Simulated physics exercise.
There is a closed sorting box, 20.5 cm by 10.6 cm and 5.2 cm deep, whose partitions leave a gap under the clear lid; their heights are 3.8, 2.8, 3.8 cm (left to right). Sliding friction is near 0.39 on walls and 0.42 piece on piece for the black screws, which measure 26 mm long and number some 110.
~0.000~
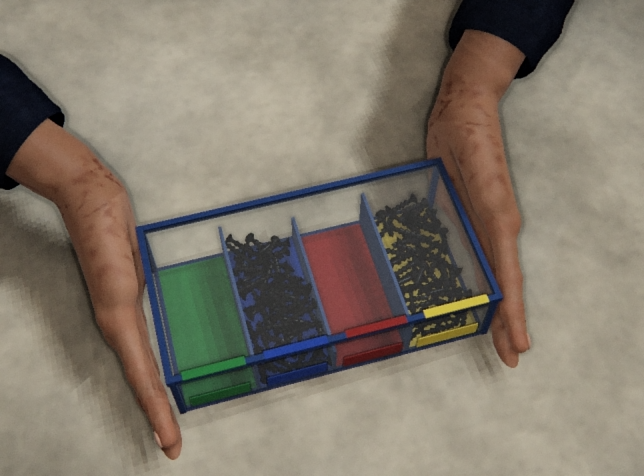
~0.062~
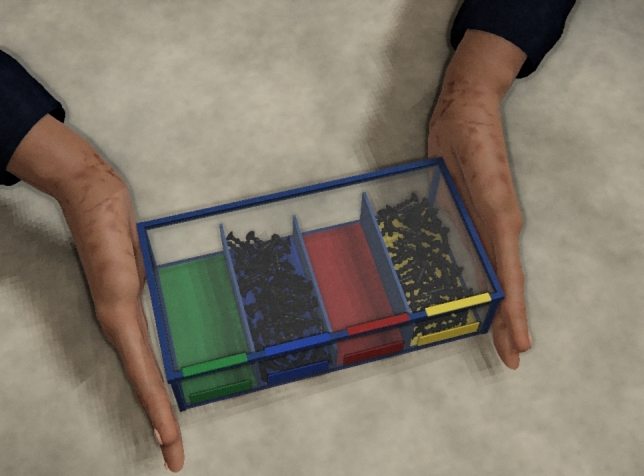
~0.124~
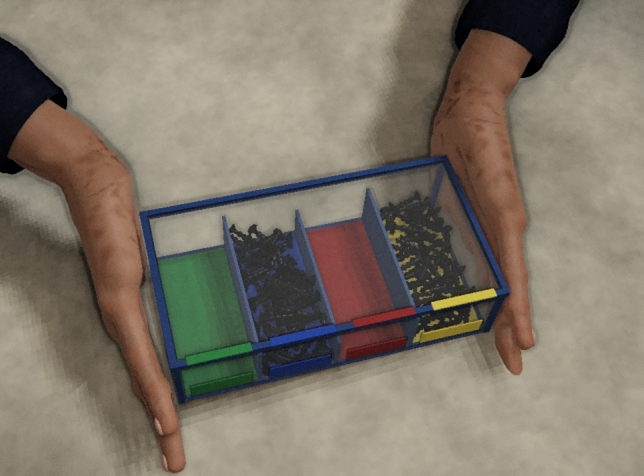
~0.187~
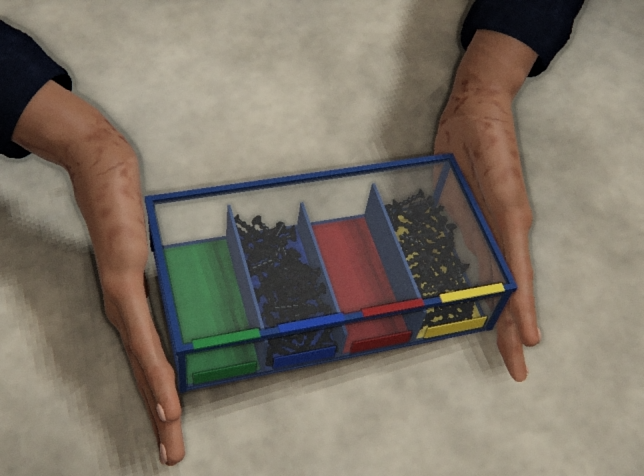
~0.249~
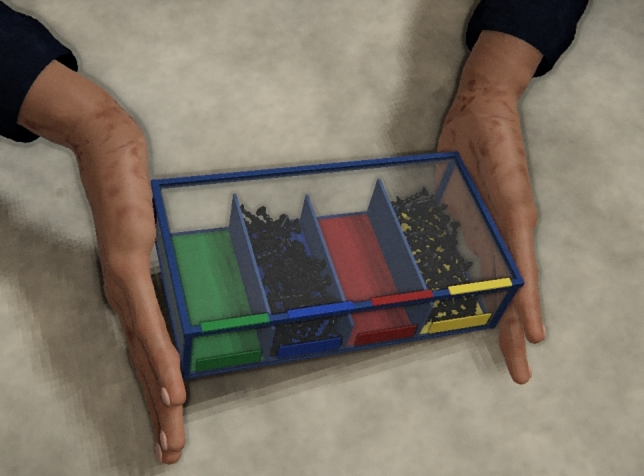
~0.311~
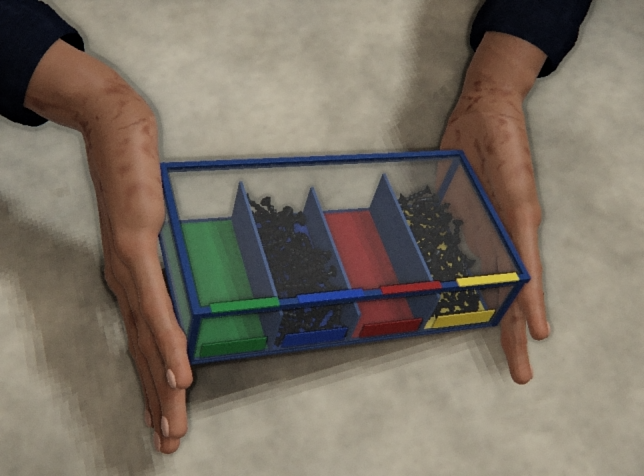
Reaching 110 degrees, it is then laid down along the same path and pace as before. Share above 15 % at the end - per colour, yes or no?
Red compartment yes, blue compartment no, green compartment no, yellow compartment yes.
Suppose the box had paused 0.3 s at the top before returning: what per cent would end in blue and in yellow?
Result - blue: 5 %, yellow: 65 %.
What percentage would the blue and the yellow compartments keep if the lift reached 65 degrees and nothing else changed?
Then blue would get 55 per cent and yellow 45 per cent.
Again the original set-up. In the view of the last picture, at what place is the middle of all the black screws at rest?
Once everything settles, the centre is around (400, 246).
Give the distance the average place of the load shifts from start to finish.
I'd put it at close to 4.0 cm.
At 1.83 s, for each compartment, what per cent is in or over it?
The split is red at 25, blue at 20, green at 0 and yellow at 55 per cent.
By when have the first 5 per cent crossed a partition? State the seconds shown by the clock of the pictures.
That happens at about 1.50 s on the clock.
Then, at 1.83 s, tilt 110 degrees; red 25 %, blue 20 %, yellow 55 %.
After 2.84 s, tilt 50 degrees; red 35 %, blue 5 %, yellow 65 %.
Then, at 3.84 s, tilt 0 degrees; red 35 %, blue 5 %, yellow 65 %.
At rest (4.3 s), red 35 %, blue 5 %, green 0 %, yellow 65 %.
